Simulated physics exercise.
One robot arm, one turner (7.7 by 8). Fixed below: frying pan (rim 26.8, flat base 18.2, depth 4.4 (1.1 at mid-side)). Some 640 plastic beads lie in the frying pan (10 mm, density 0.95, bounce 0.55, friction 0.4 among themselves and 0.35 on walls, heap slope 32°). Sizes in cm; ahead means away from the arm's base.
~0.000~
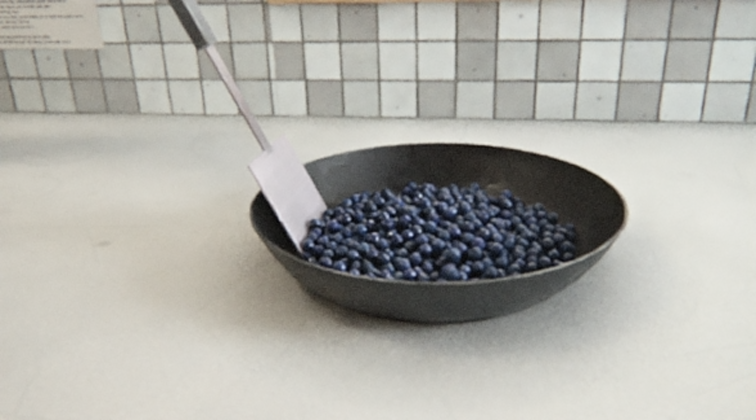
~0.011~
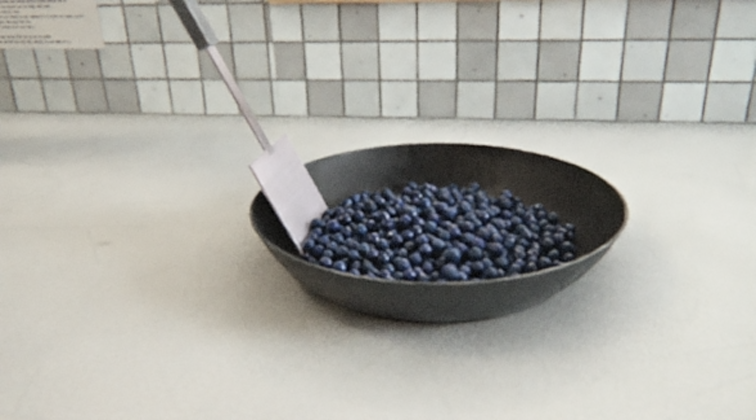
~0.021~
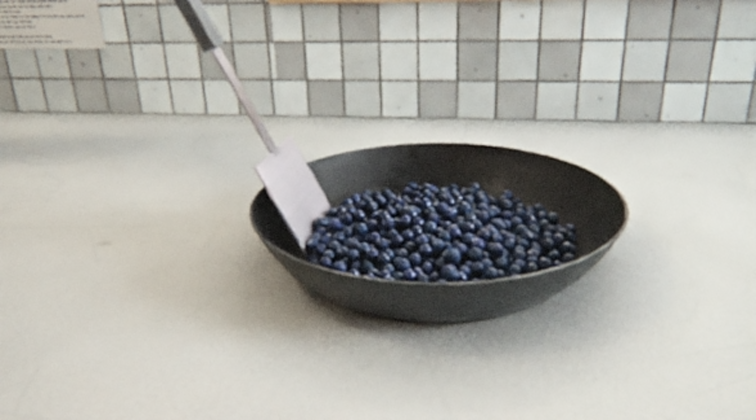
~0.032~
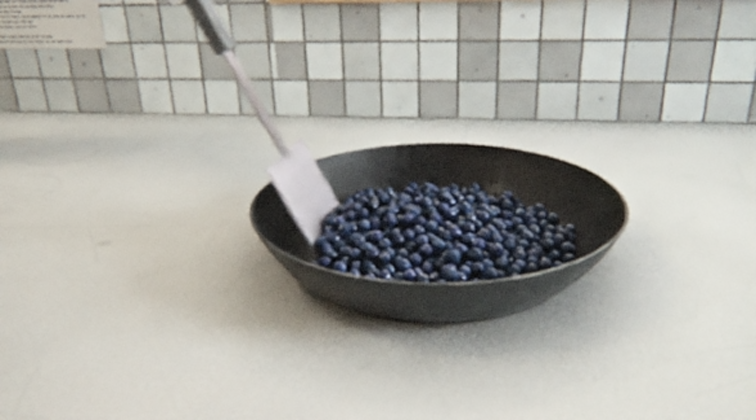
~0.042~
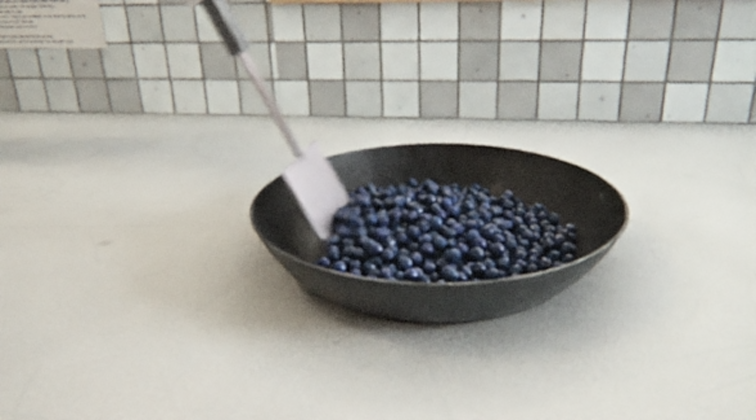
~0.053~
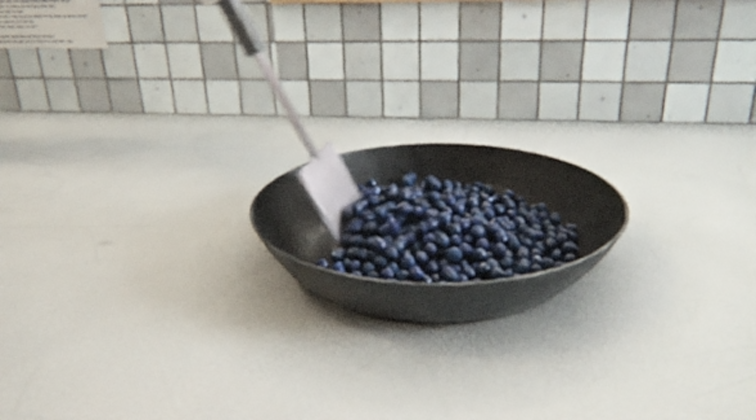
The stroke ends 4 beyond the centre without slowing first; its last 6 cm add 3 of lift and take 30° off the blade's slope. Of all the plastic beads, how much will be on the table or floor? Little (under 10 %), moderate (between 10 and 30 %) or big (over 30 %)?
Share on the table or floor: Little (under 10 %).
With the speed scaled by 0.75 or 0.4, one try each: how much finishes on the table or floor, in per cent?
Some 0 and 0 per cent.
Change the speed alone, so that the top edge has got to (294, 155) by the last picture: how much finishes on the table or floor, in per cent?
Some 0 per cent.
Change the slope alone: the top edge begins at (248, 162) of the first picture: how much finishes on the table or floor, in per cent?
About 0 per cent.
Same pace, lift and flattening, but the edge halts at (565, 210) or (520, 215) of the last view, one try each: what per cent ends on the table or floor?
Some 20 and 5 per cent.
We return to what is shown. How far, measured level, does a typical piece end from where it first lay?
Roughly 3 cm.
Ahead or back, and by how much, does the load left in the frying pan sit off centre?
About 4.5 cm ahead.
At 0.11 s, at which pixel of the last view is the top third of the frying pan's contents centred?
At about (450, 223).
By 0.08 s, sloping 63°, highest piece 6 above the table; 641 in the frying pan.
By 0.11 s, sloping 53°, highest piece 7 above the table; 641 in the frying pan.
By 0.32 s, sloping 34°, highest piece 6 above the table; 625 in the frying pan, 11 on the table or floor, 5 on the blade or in flight.
By 1.37 s, sloping 34°, highest piece 5 above the table; 625 in the frying pan, 16 on the table or floor.
Final count, 625 in the frying pan, 16 on the table or floor. That is 2 % on the table or floor.
